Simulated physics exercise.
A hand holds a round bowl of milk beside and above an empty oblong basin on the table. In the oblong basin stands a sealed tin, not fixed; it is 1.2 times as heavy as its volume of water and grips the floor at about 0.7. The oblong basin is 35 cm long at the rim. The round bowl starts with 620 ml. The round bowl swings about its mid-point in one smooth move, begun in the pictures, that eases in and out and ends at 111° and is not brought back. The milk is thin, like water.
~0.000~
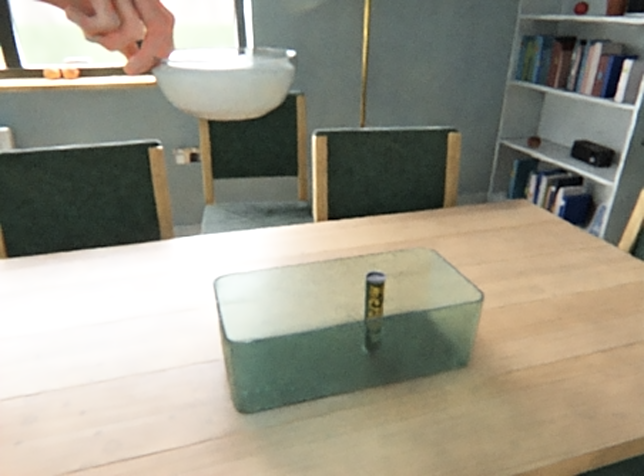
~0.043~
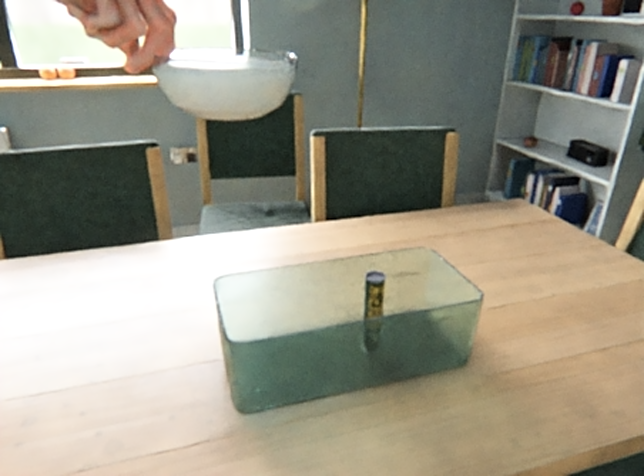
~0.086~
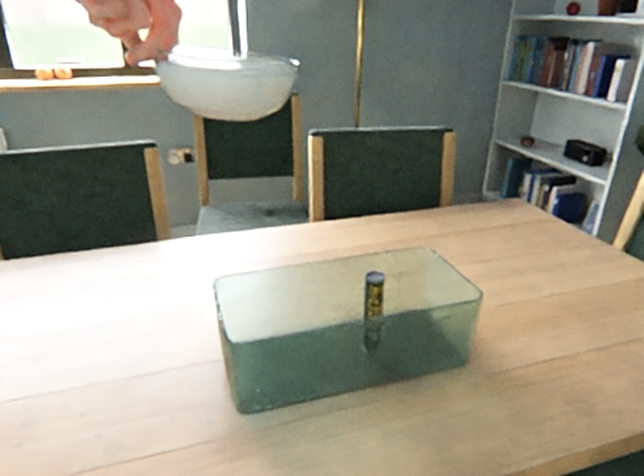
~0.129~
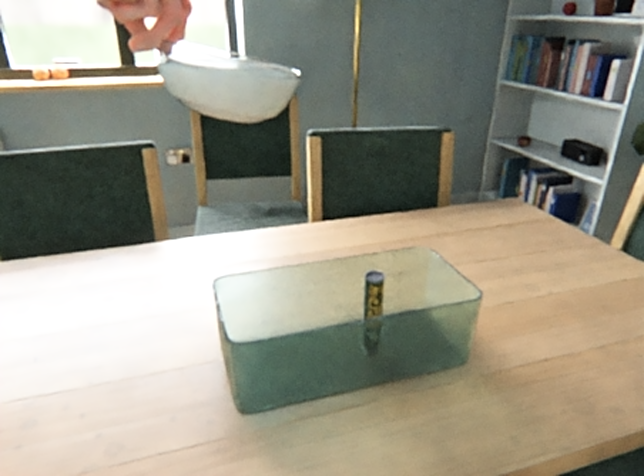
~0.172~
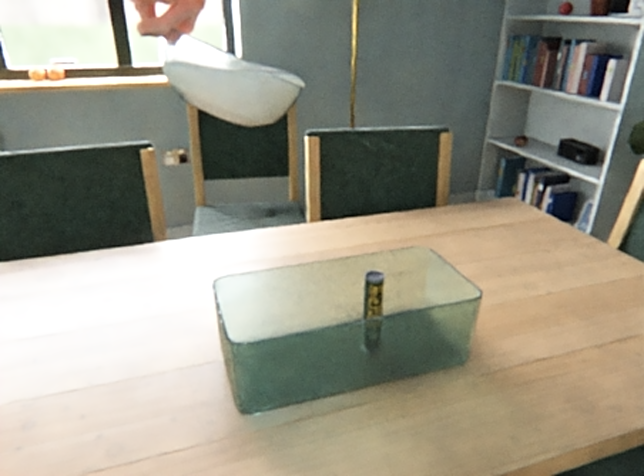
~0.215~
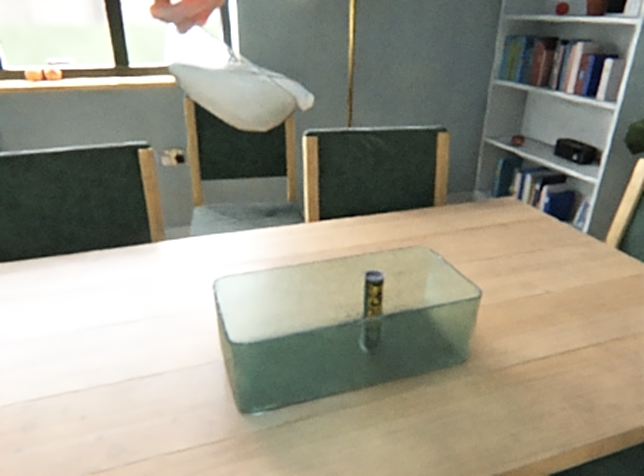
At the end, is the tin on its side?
It falls.
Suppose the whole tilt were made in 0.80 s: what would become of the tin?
Then it stays up.
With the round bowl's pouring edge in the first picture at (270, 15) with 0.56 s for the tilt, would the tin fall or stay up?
Then it goes over.
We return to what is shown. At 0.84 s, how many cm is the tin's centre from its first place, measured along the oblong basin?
About 1 cm.
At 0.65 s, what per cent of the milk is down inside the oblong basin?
About 94 per cent.
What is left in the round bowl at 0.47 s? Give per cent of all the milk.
Some 3 per cent.
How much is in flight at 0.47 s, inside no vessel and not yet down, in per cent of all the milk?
Some 80 per cent.
Then, 0.47 s in, the tilt is 105° and 3 per cent is still to pour; the tin stands where it began.
Then, 0.65 s in, the tilt is 111° and 0 per cent is still to pour; the tin stands 2 cm from where it began.
Then, 0.84 s in, the tilt is 111° and 0 per cent is still to pour; the tin stands 1 cm from where it began.
Then, 1.05 s in, the tilt is 111° and 0 per cent is still to pour; the tin leans 13°.
Finally, the tin lies on its side.
